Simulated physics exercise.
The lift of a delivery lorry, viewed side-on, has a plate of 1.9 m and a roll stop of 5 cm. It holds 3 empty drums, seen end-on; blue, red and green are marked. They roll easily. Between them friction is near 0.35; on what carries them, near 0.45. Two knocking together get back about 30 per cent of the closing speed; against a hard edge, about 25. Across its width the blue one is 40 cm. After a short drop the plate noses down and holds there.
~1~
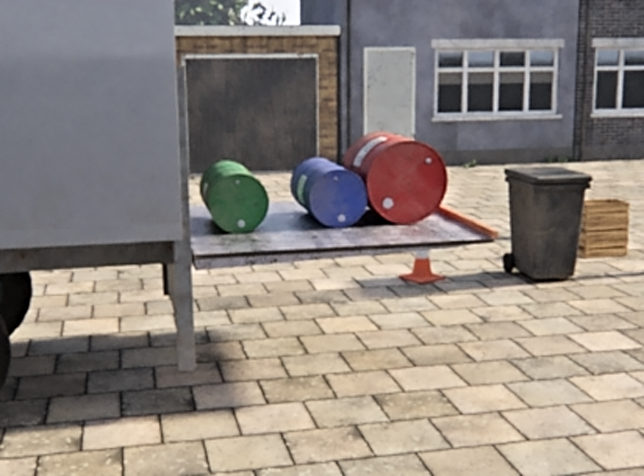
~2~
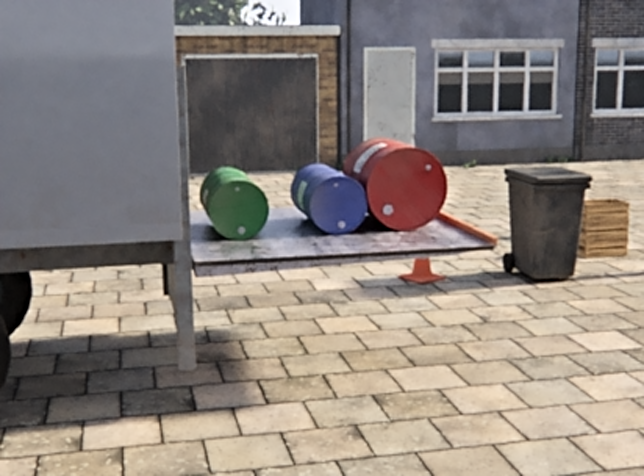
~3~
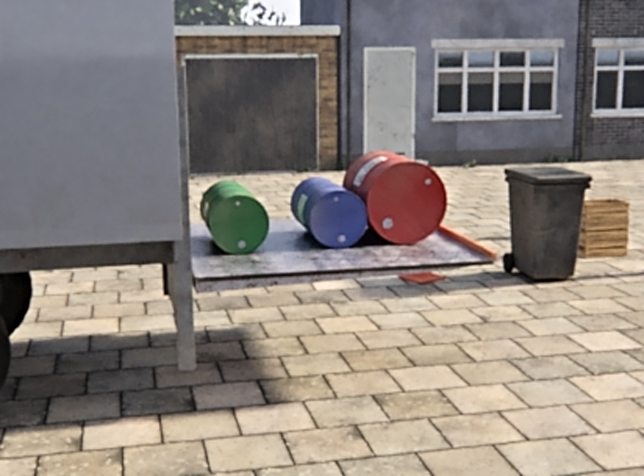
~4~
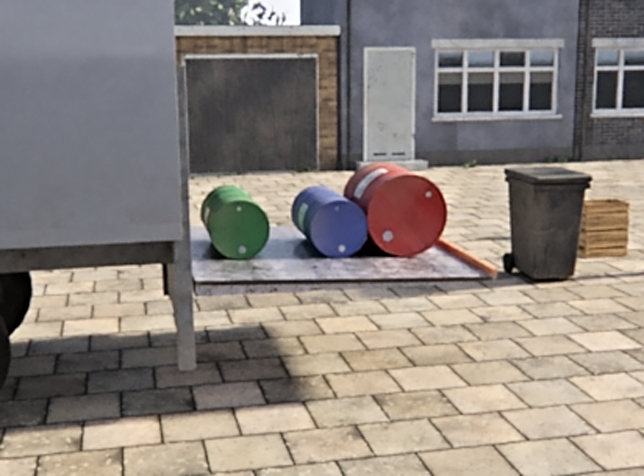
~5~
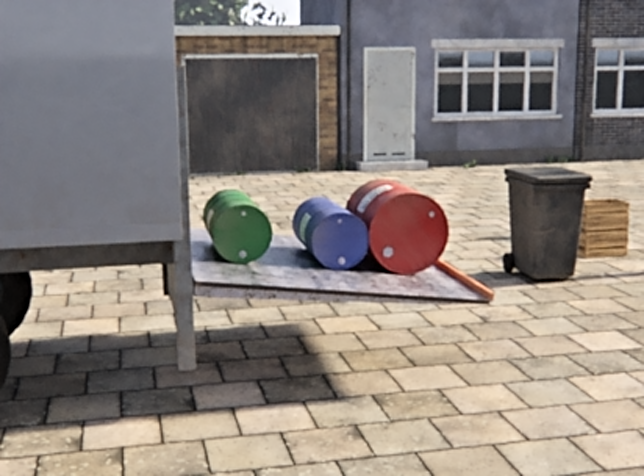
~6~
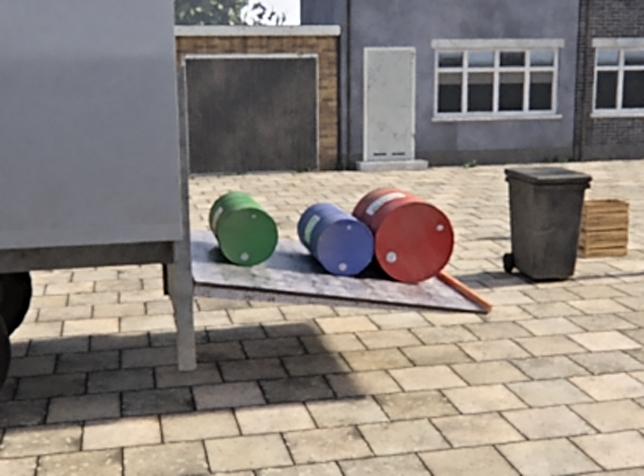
In a paved yard, the lift behind a lorry lowered with green, blue and red drums lying on it, then its plate tilted down to the right, and the drums shifted slightly that way.
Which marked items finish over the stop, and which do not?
Blue does, red does, green does.
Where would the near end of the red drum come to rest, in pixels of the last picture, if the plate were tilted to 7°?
Around pixel (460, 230).
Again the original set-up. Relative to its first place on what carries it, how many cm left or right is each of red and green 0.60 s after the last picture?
Red 30 cm right, green 35 cm right.
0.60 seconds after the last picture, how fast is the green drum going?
Close to 0.8 m/s at that moment.
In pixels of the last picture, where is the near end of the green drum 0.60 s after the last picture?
Near (295, 242).
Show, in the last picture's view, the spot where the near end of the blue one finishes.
My best guess is somewhere around (502, 330).
Another 0.6 s on from the last picture, blue is on the plate, 55 cm from the stop, rolling right; red is on the plate, 10 cm from the stop, rolling right; green is on the plate, 120 cm from the stop, rolling right; 0 over the stop so far.
Another 1.3 s on from the last picture, blue is on the plate, 15 cm from the stop, rolling right; red is over the stop and falling; green is on the plate, 55 cm from the stop, rolling right; 1 over the stop so far.
Another 2.2 s on from the last picture, blue is on the ground; red is off the lift, on the ground; green is over the stop and falling; 3 over the stop so far.
In the end (4.5 s after the last picture), blue is on the ground; red is off the lift, on the ground; green is on the ground; 3 over the stop so far.
